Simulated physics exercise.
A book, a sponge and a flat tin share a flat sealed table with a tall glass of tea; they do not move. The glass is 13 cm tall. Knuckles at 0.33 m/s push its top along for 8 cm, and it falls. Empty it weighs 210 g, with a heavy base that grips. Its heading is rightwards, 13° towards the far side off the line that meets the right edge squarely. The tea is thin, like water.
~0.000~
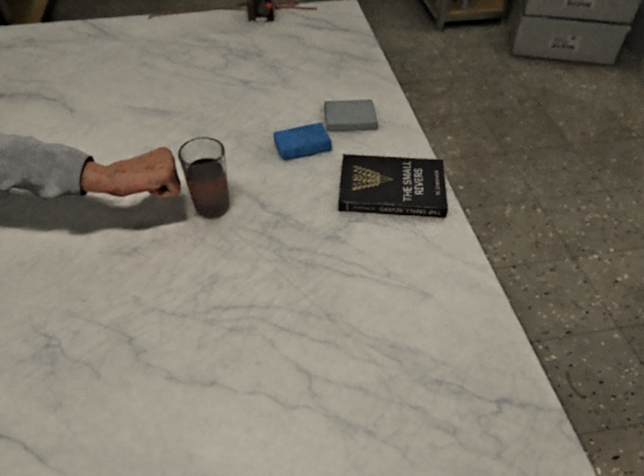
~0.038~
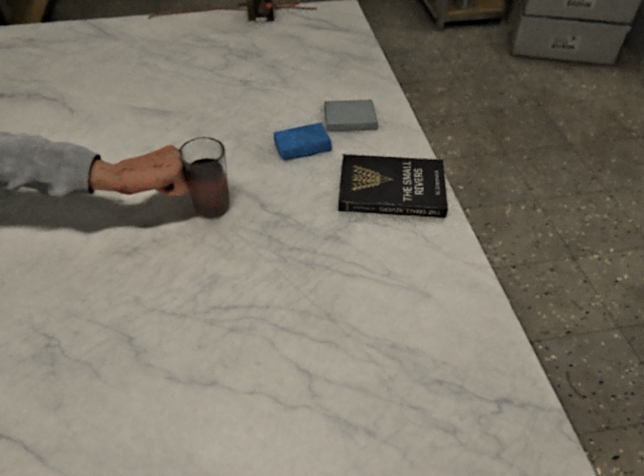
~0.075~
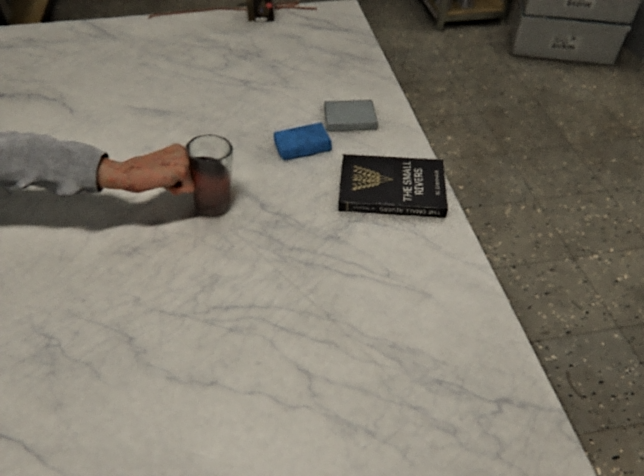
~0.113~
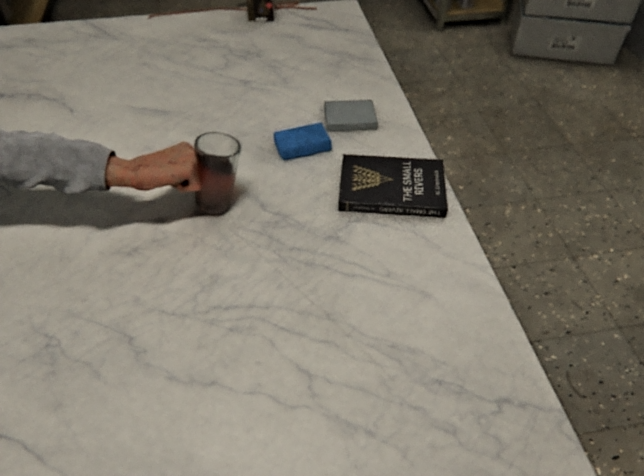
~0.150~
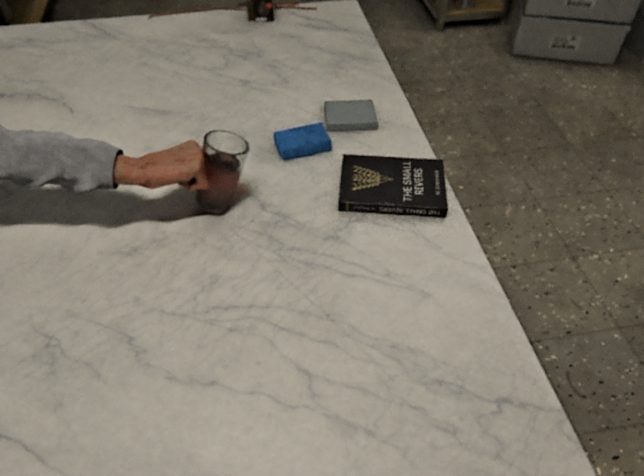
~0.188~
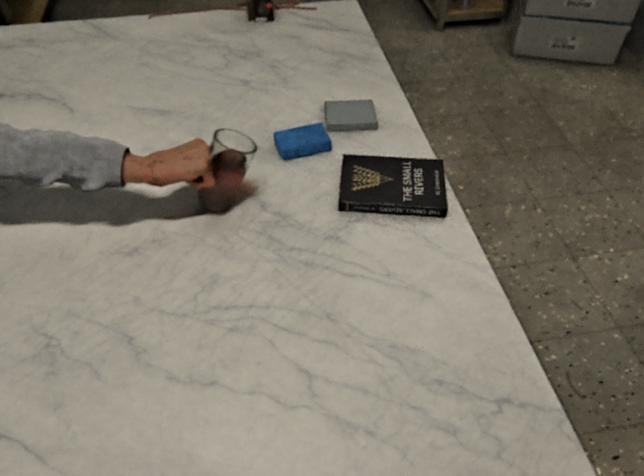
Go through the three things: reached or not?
Book: Gets wet; sponge: Ends up wet; flat tin: Ends up wet.
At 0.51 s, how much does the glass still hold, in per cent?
About 58 per cent.
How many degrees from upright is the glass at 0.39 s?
It is at some 86°.
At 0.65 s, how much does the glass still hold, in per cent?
Some 34 per cent.
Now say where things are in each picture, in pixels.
In the first picture, tilt 0°; the fist is at (164, 169); surface from (186, 171) to (224, 167); the book is at (393, 180); the sponge is at (302, 135); the flat tin is at (350, 111).
In the second picture, tilt 0°; the fist is at (172, 167); surface from (186, 171) to (224, 167).
In the third picture, tilt 6°; the fist is at (179, 165); surface from (190, 160) to (226, 168).
In the fourth picture, tilt 13°; the fist is at (186, 164); surface from (196, 154) to (235, 167).
In the fifth picture, tilt 20°; the fist is at (193, 162); surface from (203, 166) to (241, 164).
In the sixth picture, tilt 26°; the fist is at (200, 160); surface from (207, 172) to (248, 161).
After 0.39 s the tilt is 87° and 97 per cent is in the glass, 0 has run off the table; wet so far, nothing.
After 0.51 s the tilt is 87° and 57 per cent is in the glass, 0 has run off the table; wet so far, book, sponge.
After 0.65 s the tilt is 87° and 34 per cent is in the glass, 0 has run off the table; wet so far, book, sponge, flat tin.
After 0.89 s the tilt is 87° and 18 per cent is in the glass, 12 has run off the table; wet so far, book, sponge, flat tin.
In the end 6 per cent is in the glass, 30 has run off the table; wet so far, book, sponge, flat tin.
